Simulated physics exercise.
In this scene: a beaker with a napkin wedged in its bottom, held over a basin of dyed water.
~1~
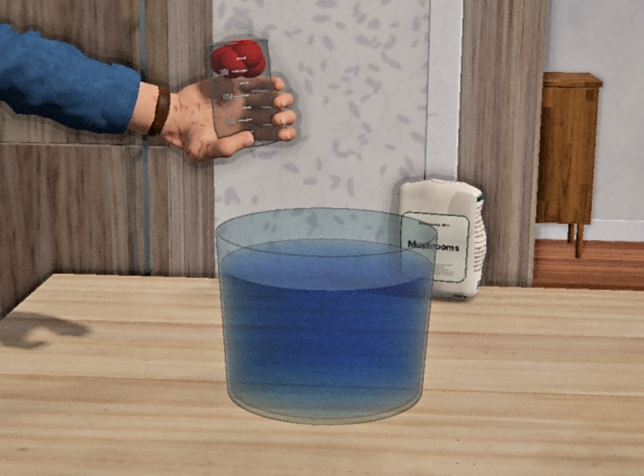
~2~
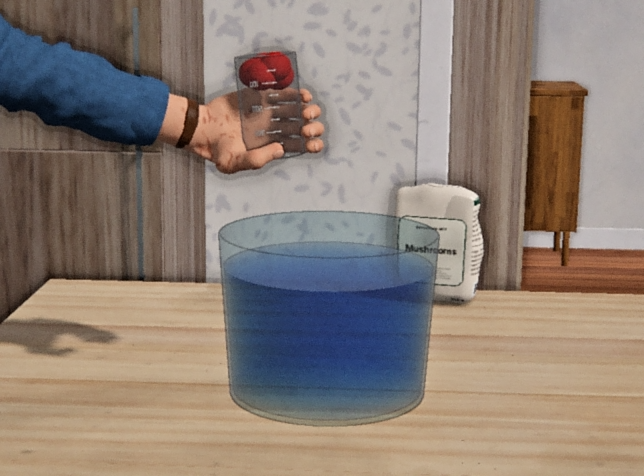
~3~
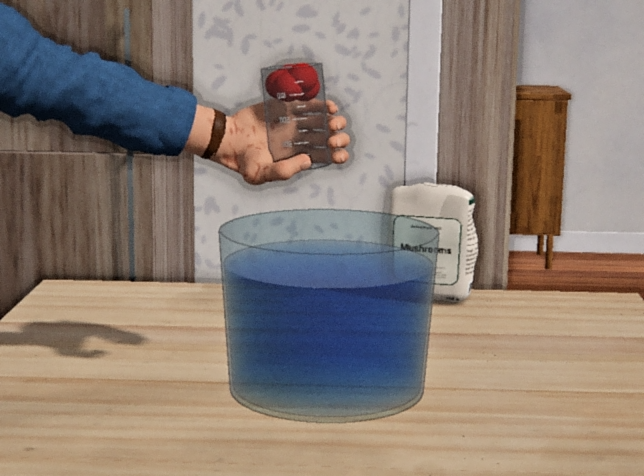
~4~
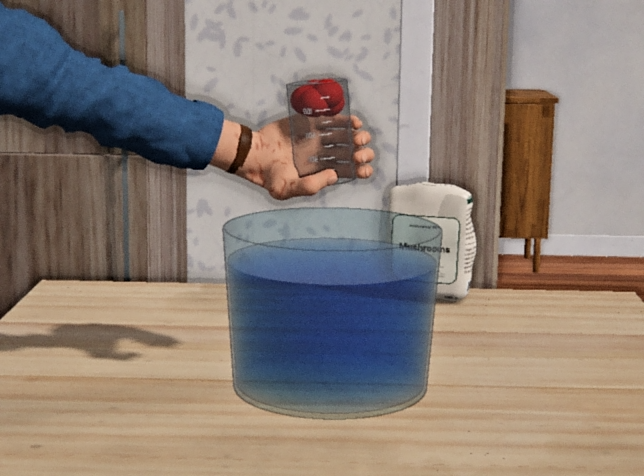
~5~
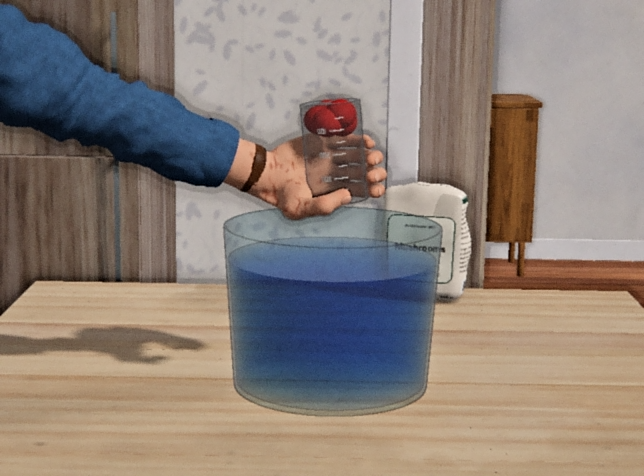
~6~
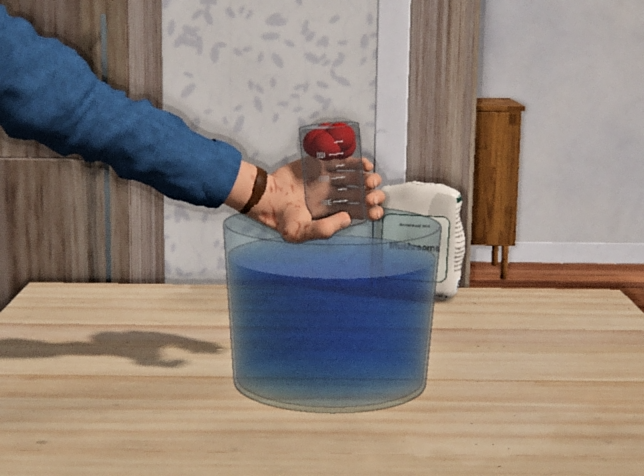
A hand in a blue sleeve lowers an upside-down clear beaker with a red wad in its closed end, moving it rightward and down from above a basin of blue water on a wooden table to just over the surface.
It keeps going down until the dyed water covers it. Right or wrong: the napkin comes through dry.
Right.
A moment on, the beaker enters the dyed water.
Further on, air is trapped inside and holds the level down.
When it is over, the beaker is under, still full of air, and the napkin is dry.
